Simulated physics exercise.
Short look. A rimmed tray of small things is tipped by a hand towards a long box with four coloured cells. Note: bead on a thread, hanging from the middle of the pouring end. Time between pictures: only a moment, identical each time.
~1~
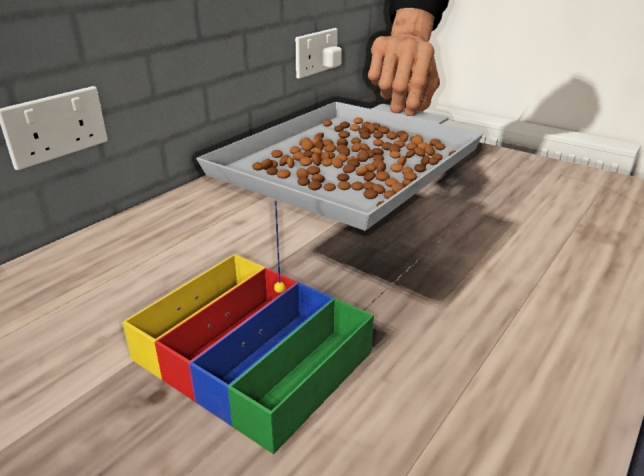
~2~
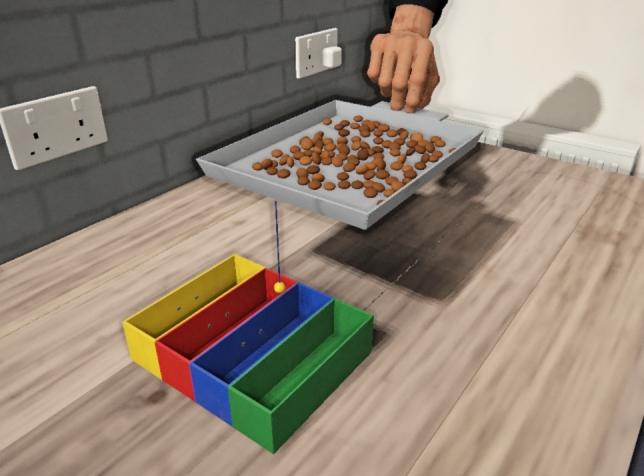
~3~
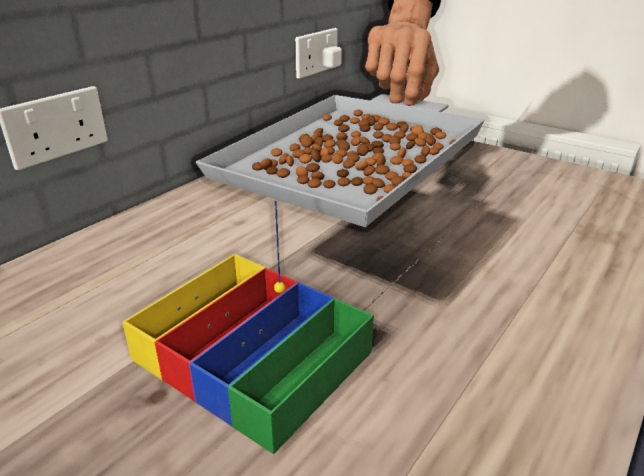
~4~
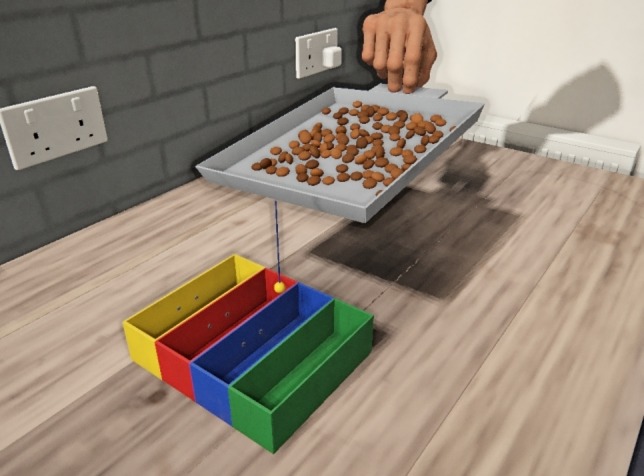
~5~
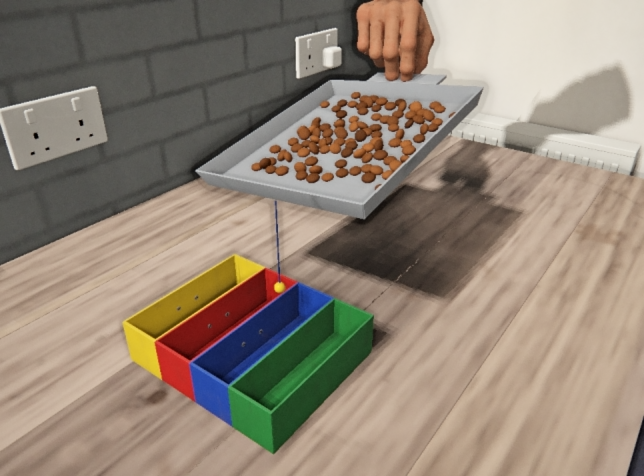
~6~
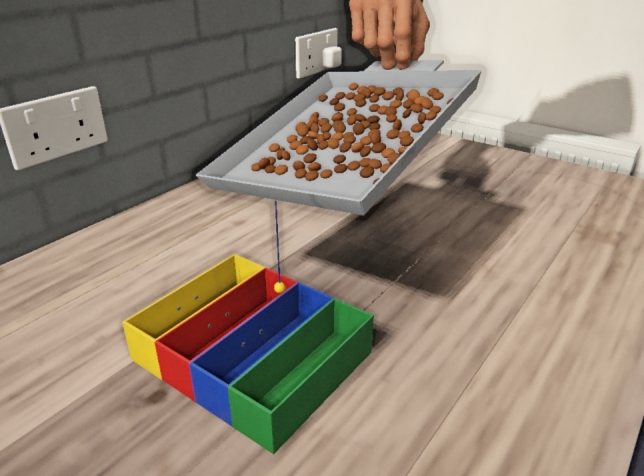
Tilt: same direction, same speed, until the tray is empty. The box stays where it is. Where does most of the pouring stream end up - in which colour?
In the yellow one.
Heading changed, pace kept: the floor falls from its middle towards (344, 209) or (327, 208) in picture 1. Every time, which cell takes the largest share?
First aim: The green cell. Second aim: The green cell.
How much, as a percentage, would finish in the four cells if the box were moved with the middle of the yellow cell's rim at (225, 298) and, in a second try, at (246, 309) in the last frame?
30 % for the first, 0 % for the second.
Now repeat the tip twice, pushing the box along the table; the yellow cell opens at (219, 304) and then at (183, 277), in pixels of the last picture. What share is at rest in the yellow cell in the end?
Roughly 30% first, roughly 30% second.
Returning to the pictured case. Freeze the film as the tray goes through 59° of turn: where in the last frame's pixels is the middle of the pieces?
About (238, 175).
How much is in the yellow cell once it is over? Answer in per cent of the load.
Around 70 in every hundred pieces.
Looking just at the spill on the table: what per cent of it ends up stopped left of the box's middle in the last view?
About 90 per cent.
Soon, tray tipped steeply; nearly all on the tray; a small part falling or outside the box.
A while on, tray tipped right over; about a quarter on the tray; about half in the yellow cell; a small part in the red cell; about a quarter falling or outside the box.
Towards the end, tray tipped past a quarter turn; about two thirds in the yellow cell; a small part in the red cell; about a quarter falling or outside the box.
Finally, tray tipped past a quarter turn; about two thirds in the yellow cell; a small part in the red cell; none in the green cell; none in the blue cell; about a quarter outside the box.
